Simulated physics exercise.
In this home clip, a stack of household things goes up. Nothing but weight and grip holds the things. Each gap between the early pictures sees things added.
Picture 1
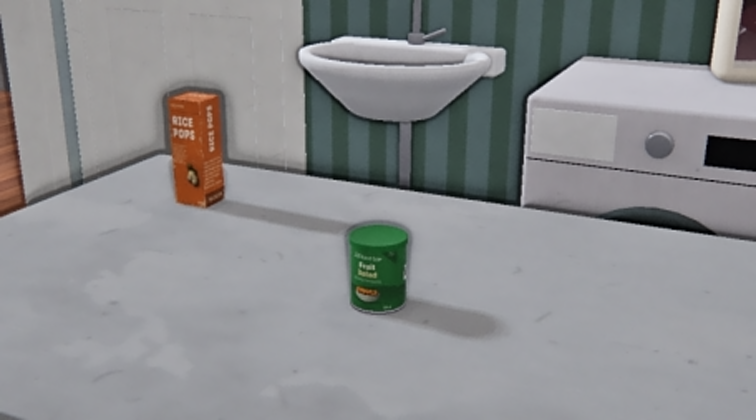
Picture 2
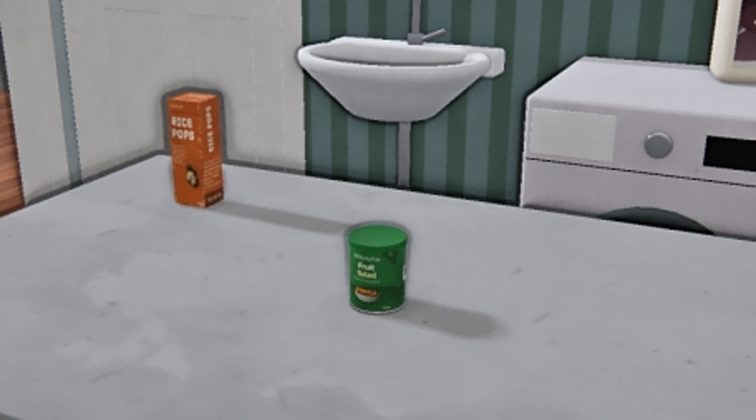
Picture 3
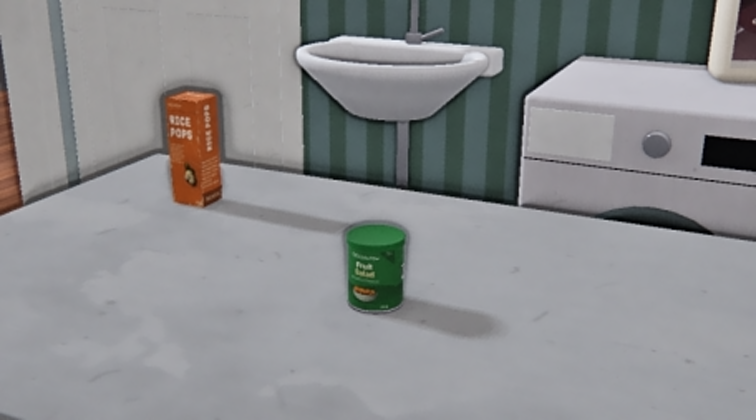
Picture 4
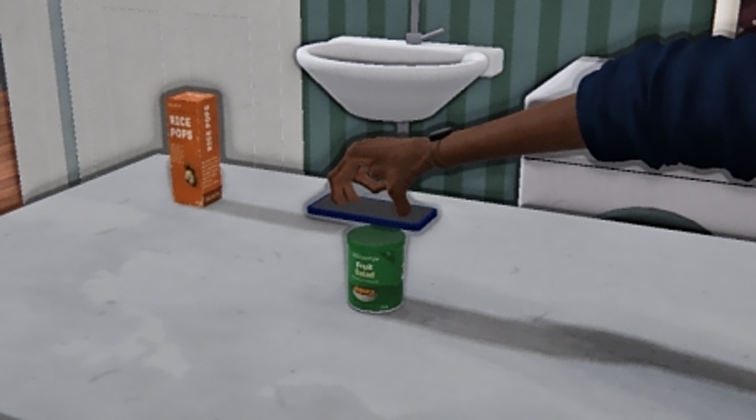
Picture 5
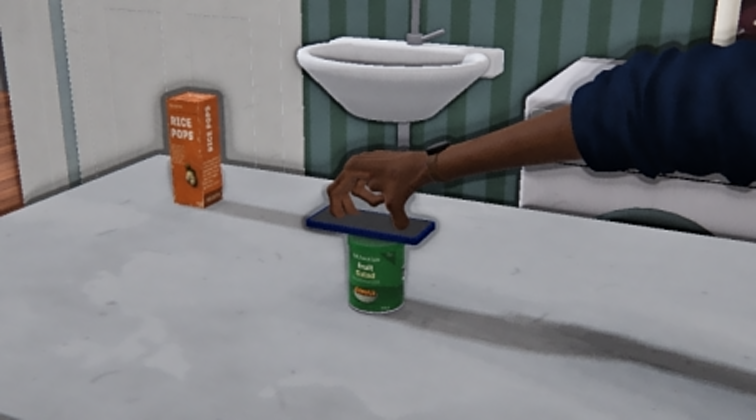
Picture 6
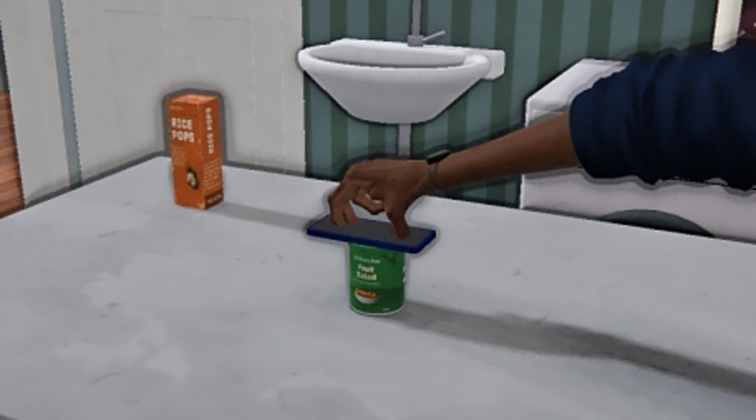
A dark-skinned hand in a navy sleeve, reaching in from the right after a still opening, lowers a flat blue phone a short way onto the green fruit salad can and keeps hold of it. The can stands at the centre of a pale grey counter, with an orange Rice Pops carton unmoving at the back left. The steady camera looks slightly down across the counter towards a white sink, green striped wall and white washing machine.
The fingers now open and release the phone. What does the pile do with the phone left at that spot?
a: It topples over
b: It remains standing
b, it remains standing.
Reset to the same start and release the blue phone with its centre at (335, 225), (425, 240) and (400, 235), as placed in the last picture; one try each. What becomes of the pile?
So the first time it tips over, the second time it tips over, and the third time it stays intact.
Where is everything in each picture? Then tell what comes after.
In the first frame, the last thing is not in view yet; orange carton (197, 150).
In the second frame, the last thing is not in view yet; orange carton (196, 150).
In the third frame, the last thing is not in view yet; orange carton (195, 149).
In the fourth frame, still above its spot; blue phone (372, 211); orange carton (195, 149).
In the fifth frame, still above its spot; blue phone (370, 224); orange carton (196, 150).
In the sixth frame, set down, still held; blue phone (371, 233); orange carton (196, 152).
Then, 0.30 s on from there, no change.
Then, 0.70 s on from there, blue phone resting near (371, 234).
In the end, all 3 unmoved. At the end, from the last picture's camera, blue phone near (371, 234). The pile holds.
